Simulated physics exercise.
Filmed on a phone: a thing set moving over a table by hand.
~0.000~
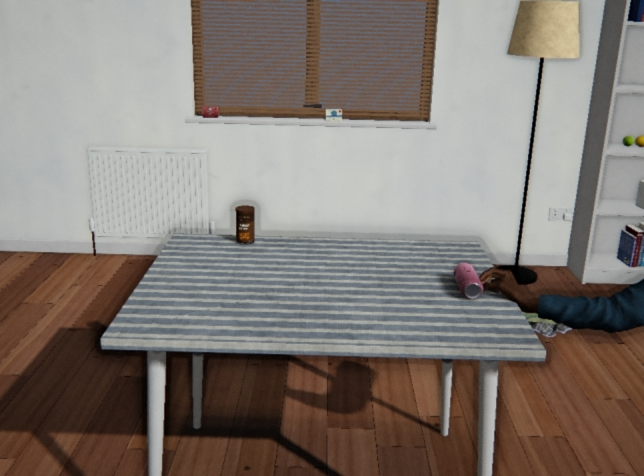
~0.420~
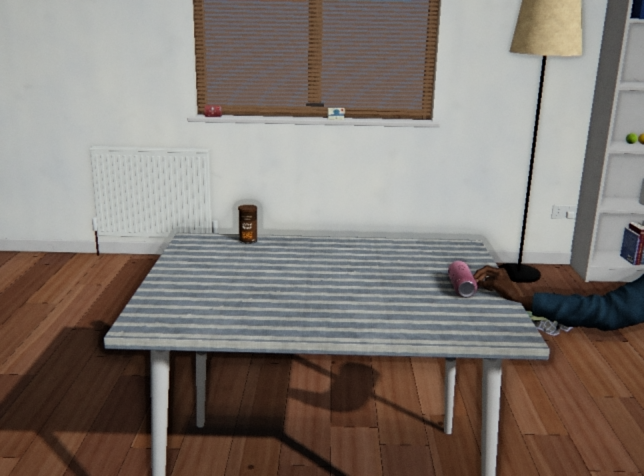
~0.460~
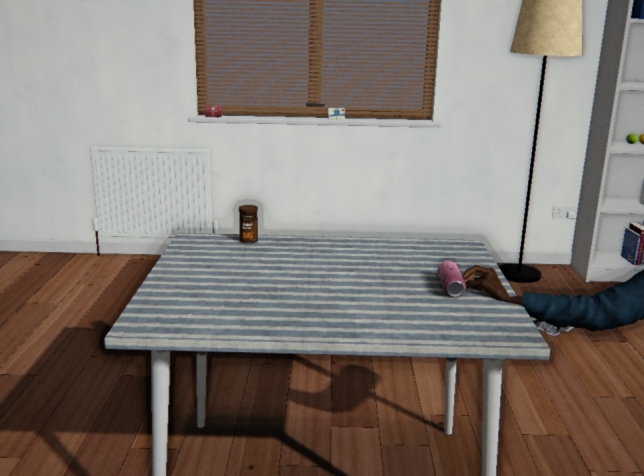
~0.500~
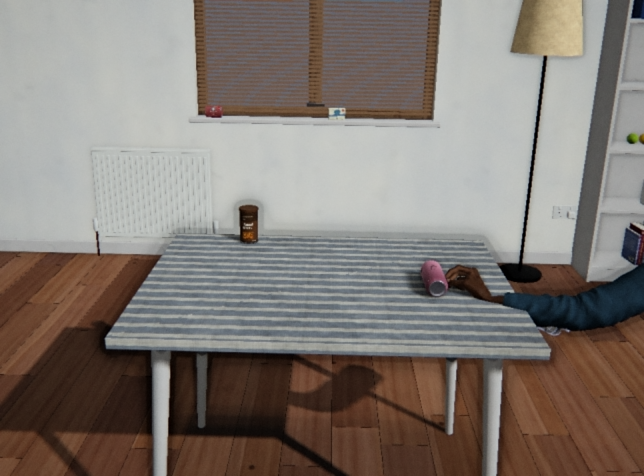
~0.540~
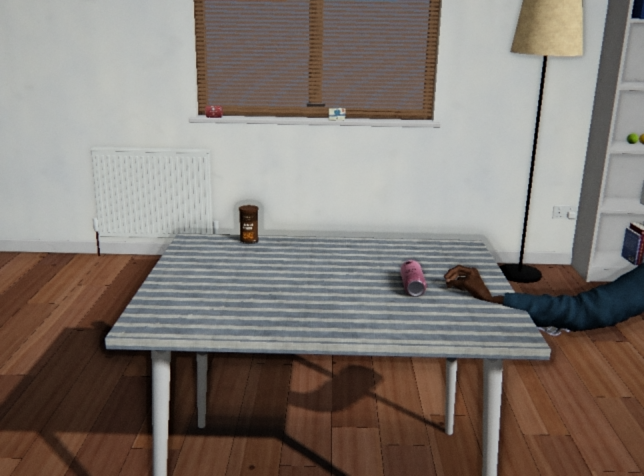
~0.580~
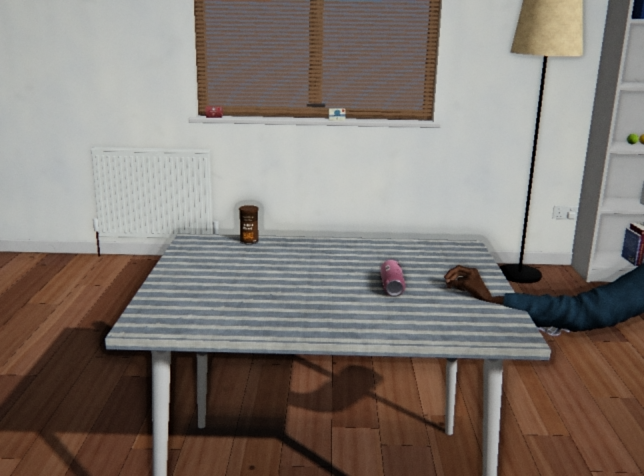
In a room with a striped table, a hand pushes a pink can leftward, then stays back as the can rolls on.
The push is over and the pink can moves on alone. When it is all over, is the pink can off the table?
The pink can drops to the floor.
By 0.78 s, pink can moved well along near (293, 275).
By 1.08 s, pink can moved well along near (151, 272).
By 1.28 s, pink can now off the table.
By 1.58 s, things are still on the move.
When it is over (1.7 s), off the table, pink can.
